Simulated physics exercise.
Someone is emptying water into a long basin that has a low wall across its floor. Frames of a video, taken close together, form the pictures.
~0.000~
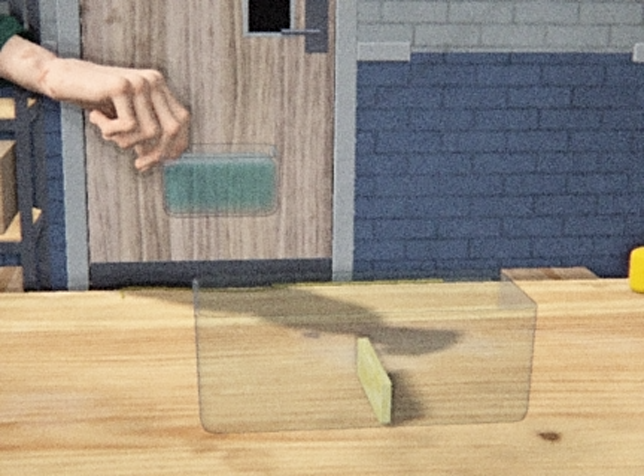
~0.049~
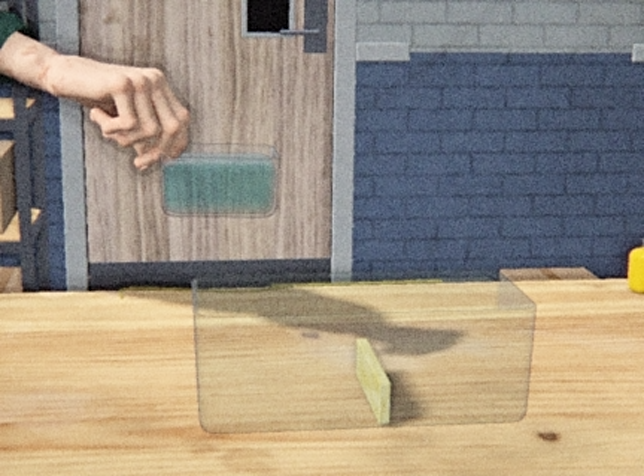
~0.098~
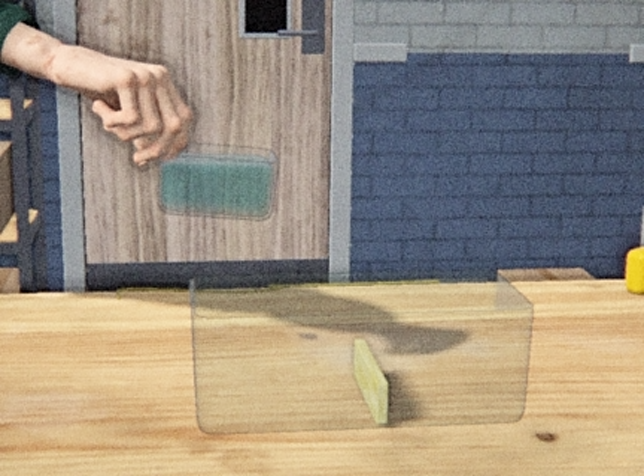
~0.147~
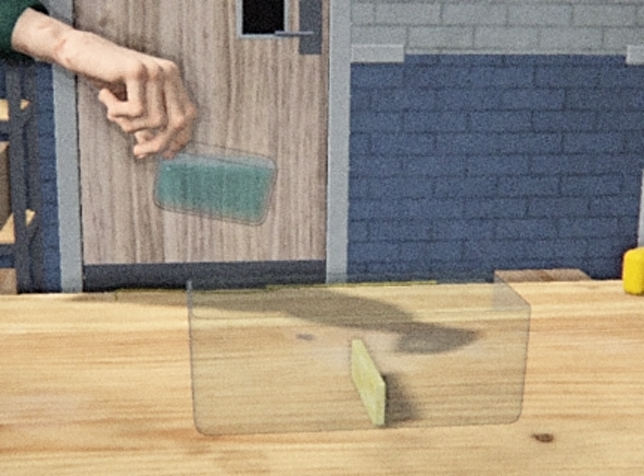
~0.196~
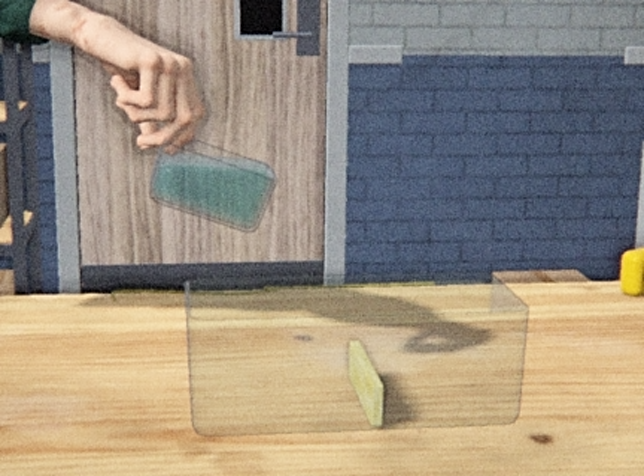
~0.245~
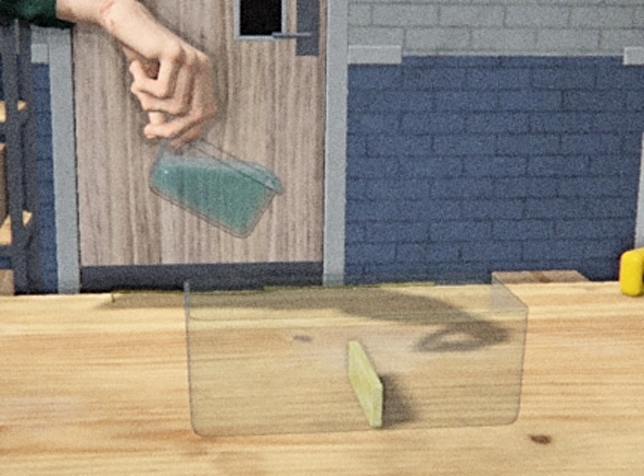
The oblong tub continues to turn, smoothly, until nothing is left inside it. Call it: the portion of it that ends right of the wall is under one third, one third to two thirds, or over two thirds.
Under one third.
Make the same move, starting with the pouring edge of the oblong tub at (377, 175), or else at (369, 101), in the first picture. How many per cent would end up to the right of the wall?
Estimate, first then second: 90 per cent and 90 per cent.
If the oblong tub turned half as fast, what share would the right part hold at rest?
It comes to about 5 per cent.
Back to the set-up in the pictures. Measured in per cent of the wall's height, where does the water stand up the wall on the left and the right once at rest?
About 40 per cent on the left and 0 per cent on the right.
A moment on, the oblong tub is tipped on its side and 24 per cent is still to pour, 35 is left of the wall and 0 right of it.
Next, the oblong tub is tipped on its side and 7 per cent is still to pour, 87 is left of the wall and 1 right of it.
Then the oblong tub is tipped on its side and 2 per cent is still to pour, 92 is left of the wall and 4 right of it.
Later the oblong tub is tipped on its side and 0 per cent is still to pour, 94 is left of the wall and 5 right of it.
Finally, 95 per cent lies left of the wall, 4 right of it and 1 outside.
